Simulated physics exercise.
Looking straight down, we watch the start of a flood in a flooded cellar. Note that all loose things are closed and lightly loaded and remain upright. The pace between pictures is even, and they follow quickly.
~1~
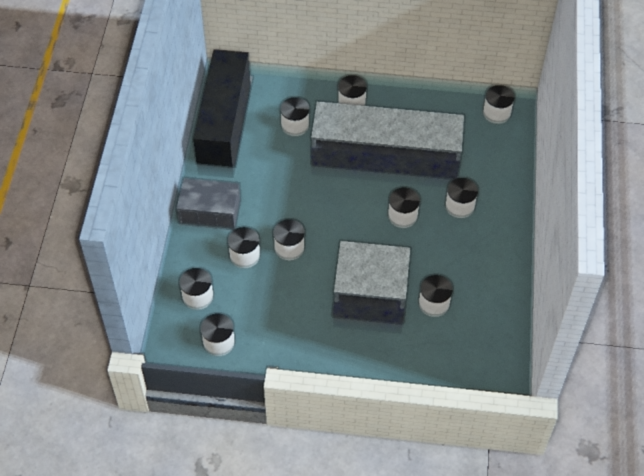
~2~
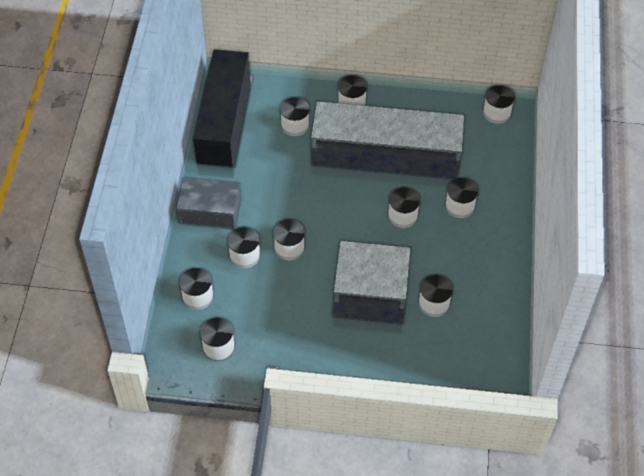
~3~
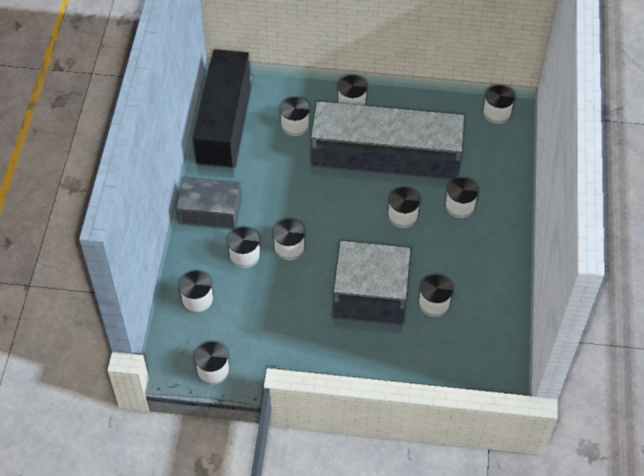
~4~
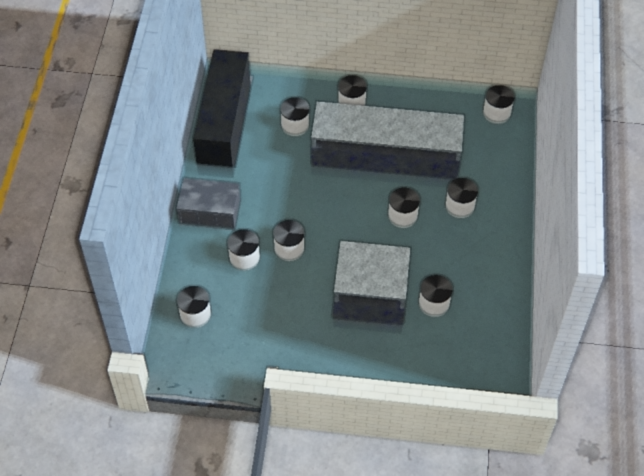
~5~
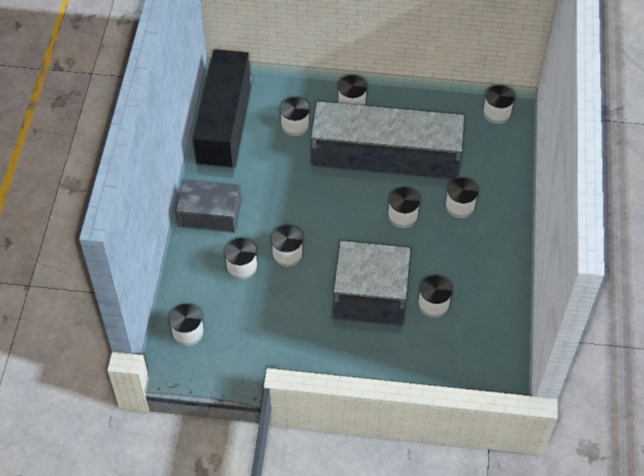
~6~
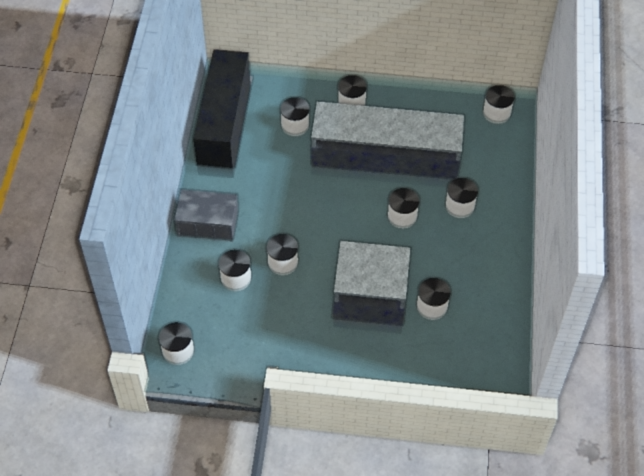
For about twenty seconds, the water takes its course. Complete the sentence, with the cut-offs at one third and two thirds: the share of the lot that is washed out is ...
The share is two thirds or more.
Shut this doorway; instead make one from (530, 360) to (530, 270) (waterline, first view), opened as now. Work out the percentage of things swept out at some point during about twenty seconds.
50 %.
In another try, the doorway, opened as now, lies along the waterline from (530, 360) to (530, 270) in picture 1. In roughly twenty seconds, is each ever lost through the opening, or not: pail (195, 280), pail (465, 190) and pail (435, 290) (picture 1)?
First trapped, second lost, third lost.
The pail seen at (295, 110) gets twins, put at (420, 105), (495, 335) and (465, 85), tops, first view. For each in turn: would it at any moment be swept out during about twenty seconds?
The three, in sequence: Remains behind, departs and remains behind.
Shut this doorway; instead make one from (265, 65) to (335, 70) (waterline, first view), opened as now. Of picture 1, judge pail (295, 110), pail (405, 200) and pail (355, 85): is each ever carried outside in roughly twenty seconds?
In order: Escapes, remains, escapes.
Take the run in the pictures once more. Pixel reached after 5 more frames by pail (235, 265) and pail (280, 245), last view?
Estimated: (191, 332); (239, 298).
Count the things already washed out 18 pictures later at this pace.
The count is 5.
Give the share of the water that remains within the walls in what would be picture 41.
Estimate: Roughly 48 %.
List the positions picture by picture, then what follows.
The first frame shows a pail at (196, 281) floats; a pail at (243, 240) floats; 0 of 11 have shifted.
The second frame shows a pail at (196, 281), afloat; a pail at (243, 240), afloat; 0 of 11 have shifted.
The third frame shows a pail at (195, 284), afloat; a pail at (243, 240), afloat; 1 of 11 have shifted.
The fourth frame shows a pail at (193, 299), afloat, close to its start; a pail at (243, 242) floats; 2 of 11 have shifted.
The fifth frame shows a pail at (186, 318), afloat, a stride from its start; a pail at (241, 251), afloat, close to its start; 4 of 11 have shifted.
The sixth frame shows a pail at (175, 337) floats, a stride from its start; a pail at (234, 263), afloat, close to its start; 5 of 11 have shifted.
A moment on, 2 of 11 are out; 9 afloat.
Next, 5 of 11 are out; 6 afloat.
Later, 7 of 11 are out; 4 afloat.
In the end, 8 of 11 are out; 3 afloat.
